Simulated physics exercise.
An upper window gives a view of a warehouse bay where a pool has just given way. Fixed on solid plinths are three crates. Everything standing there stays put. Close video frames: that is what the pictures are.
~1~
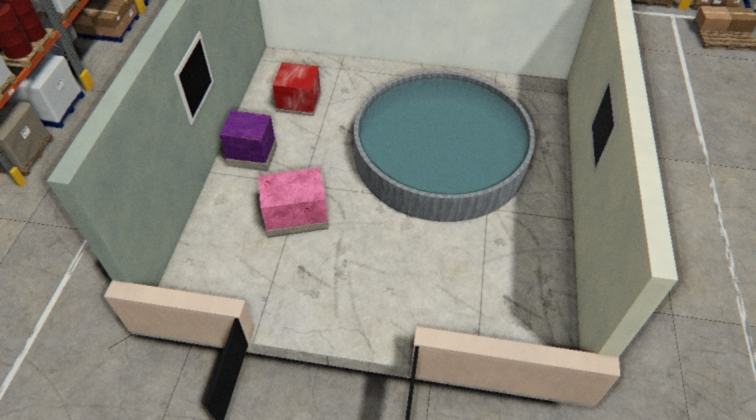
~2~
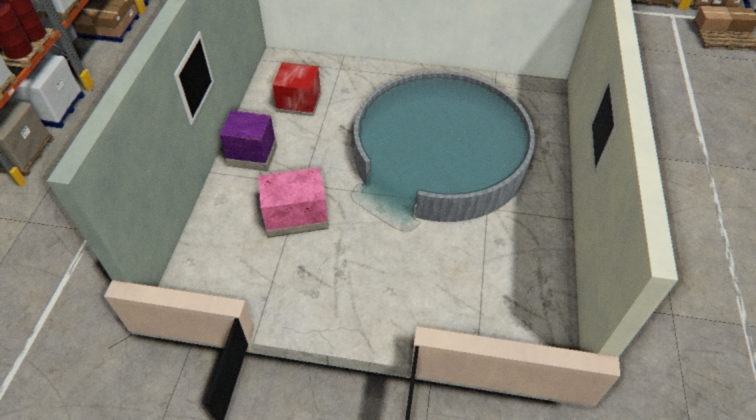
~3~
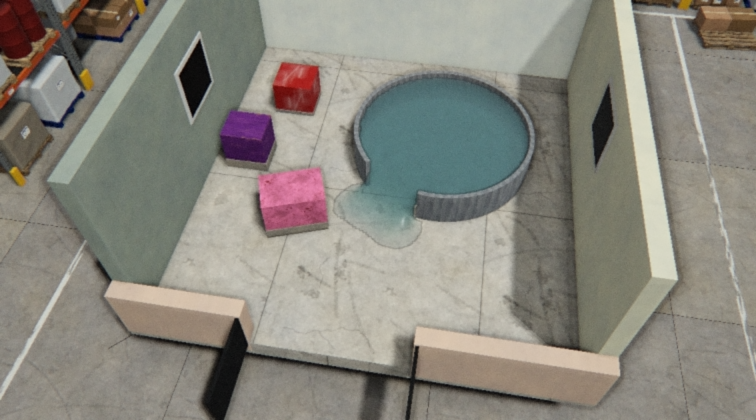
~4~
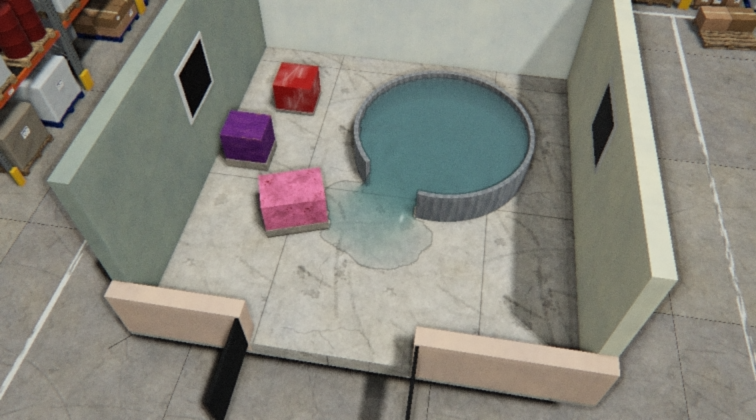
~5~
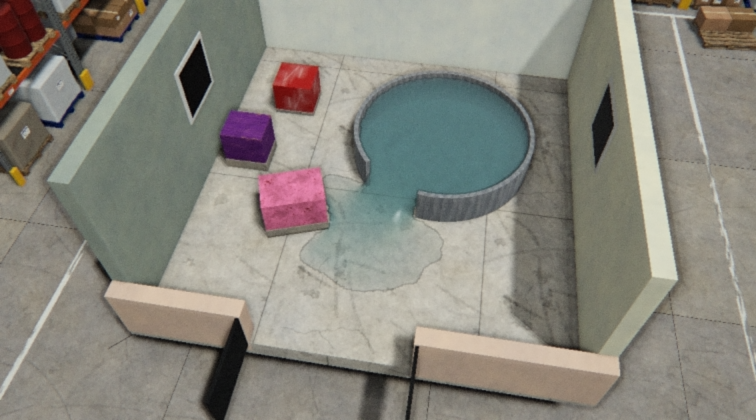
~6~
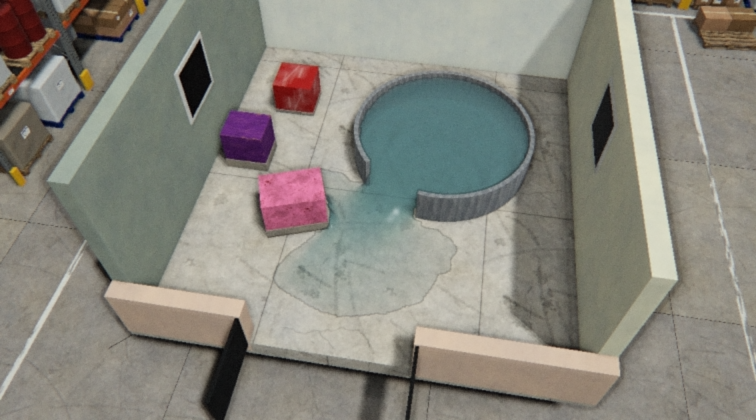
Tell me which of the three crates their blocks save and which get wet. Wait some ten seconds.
As I see it, red crate: Too low; pink crate: Too low; purple crate: High enough.
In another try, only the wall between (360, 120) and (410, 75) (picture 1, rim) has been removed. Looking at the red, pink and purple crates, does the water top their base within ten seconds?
Then: The red crate is soaked; the pink crate gets wet; the purple crate gets wet.
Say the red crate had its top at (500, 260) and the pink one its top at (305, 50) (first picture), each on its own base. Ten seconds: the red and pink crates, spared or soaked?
Looking at both, the red crate is left untouched, and the pink crate is left untouched.
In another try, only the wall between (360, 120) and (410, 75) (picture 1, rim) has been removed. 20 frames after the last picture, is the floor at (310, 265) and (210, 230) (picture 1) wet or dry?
In the order asked: Left untouched and swamped.
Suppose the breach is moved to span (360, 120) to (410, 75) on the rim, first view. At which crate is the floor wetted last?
That would be the crate marked pink.
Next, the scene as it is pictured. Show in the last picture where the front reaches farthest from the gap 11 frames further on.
At about (149, 310).
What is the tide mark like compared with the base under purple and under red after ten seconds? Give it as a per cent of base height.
60 and 140 %, roughly.
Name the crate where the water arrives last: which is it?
Last of all: The red crate.
A moment on, water covers 25 % of the floor; the red crate not reached, the pink crate water round its plinth, the purple crate water round its plinth.
Next, water covers 35 % of the floor; the red crate water round its plinth, the pink crate water round its plinth, the purple crate water round its plinth.
Then, water covers 50 % of the floor; the red crate water round its plinth, the pink crate water round its plinth, the purple crate water round its plinth.
Later, water covers 65 % of the floor; the red crate water round its plinth, the pink crate water round its plinth, the purple crate water round its plinth.
In the end, water covers 85 % of the floor; the red crate was topped, the pink crate was topped, the purple crate stayed above the water.
